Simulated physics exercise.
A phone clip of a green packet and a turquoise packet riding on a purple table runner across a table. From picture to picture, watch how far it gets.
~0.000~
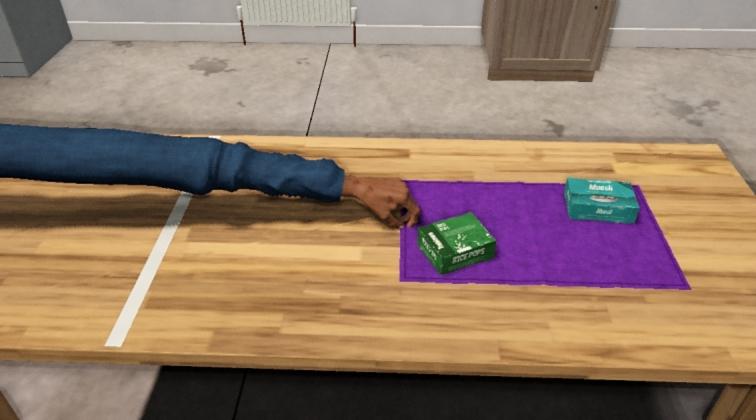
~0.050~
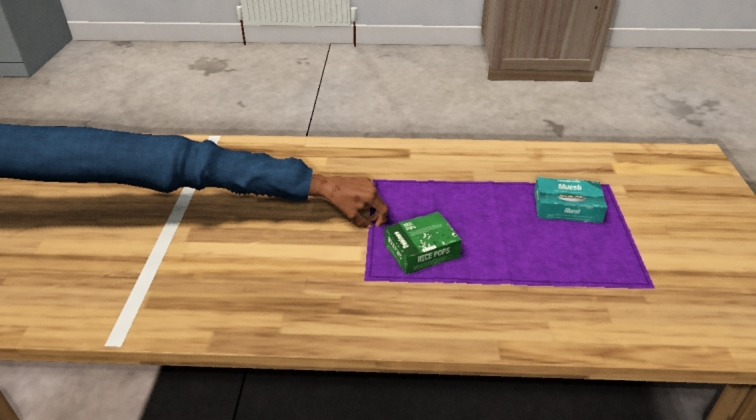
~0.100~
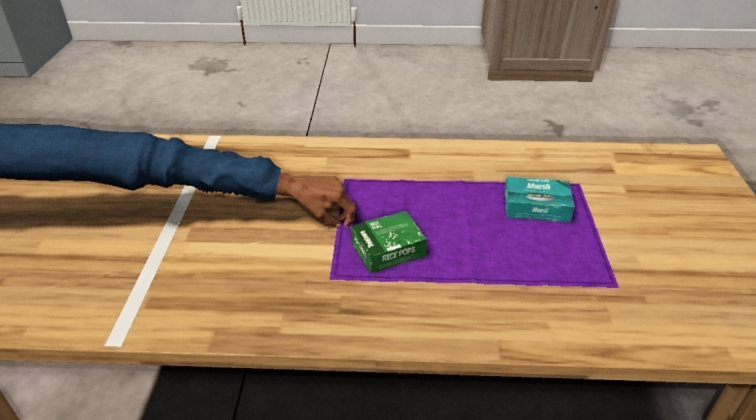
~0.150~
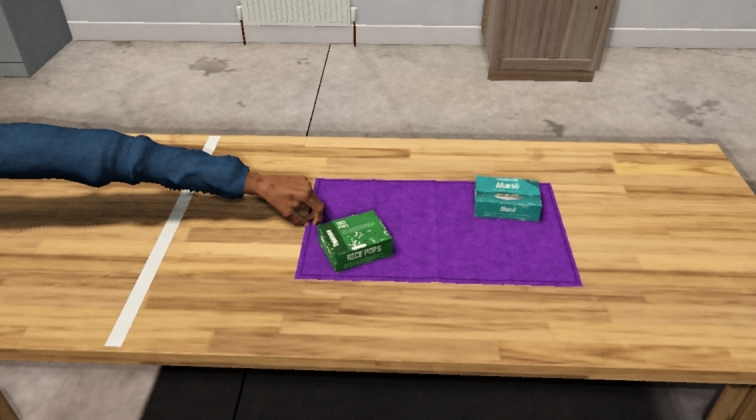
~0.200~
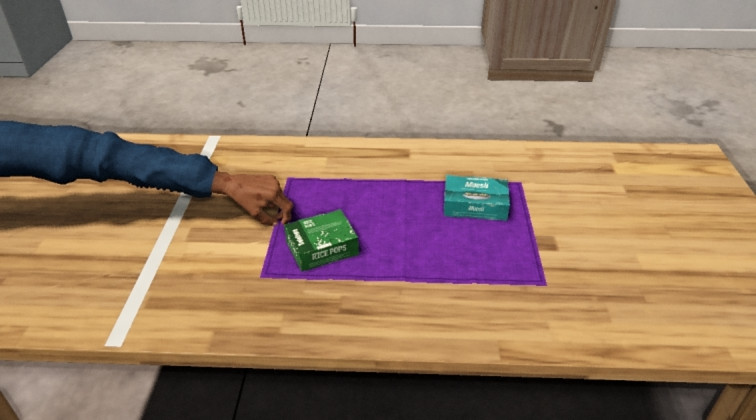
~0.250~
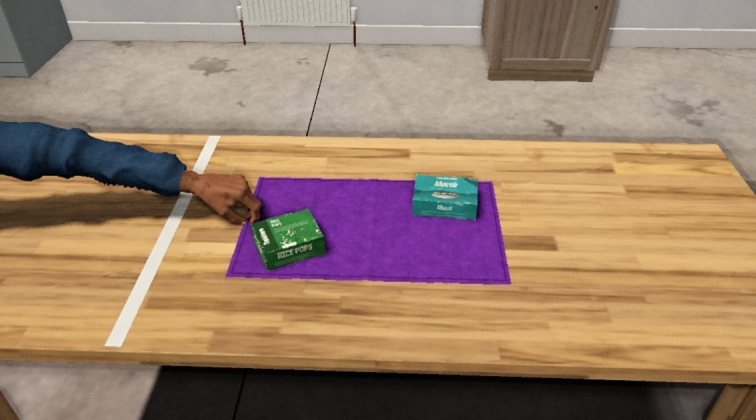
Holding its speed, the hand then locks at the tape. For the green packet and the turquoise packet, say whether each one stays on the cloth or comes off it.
Here is how it goes: The green packet comes off it; the turquoise packet stays put.
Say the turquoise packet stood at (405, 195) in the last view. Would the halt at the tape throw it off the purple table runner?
Placed there, it remains in place, I'd say.
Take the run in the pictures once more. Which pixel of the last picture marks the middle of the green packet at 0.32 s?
It is somewhere near (242, 238).
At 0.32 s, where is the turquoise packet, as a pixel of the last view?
Position approx. (402, 196) px.
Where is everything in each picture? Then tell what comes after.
In the first frame, table runner end (400, 282); green packet (457, 234); turquoise packet (603, 192); tape (124, 323).
In the second frame, table runner end (365, 281), far hem (655, 289); turquoise packet (571, 191).
In the third frame, table runner end (330, 280); green packet (388, 232).
In the fourth frame, table runner end (295, 279), far hem (583, 287); turquoise packet (508, 190).
In the fifth frame, table runner end (260, 278); green packet (321, 230).
In the sixth frame, table runner end (226, 277), far hem (511, 285); green packet (287, 230); turquoise packet (446, 189); tape (124, 323).
After 0.32 s, hem short of the tape; green packet on the cloth near (241, 238); turquoise packet on the cloth near (403, 196).
After 0.43 s, hem at the tape; green packet on the cloth near (175, 236); turquoise packet on the cloth near (340, 194).
In the end, hem at the tape; green packet ahead of the hem near (82, 235); turquoise packet on the cloth near (263, 193). The green packet slides clear of the cloth and the turquoise packet keeps its seat.
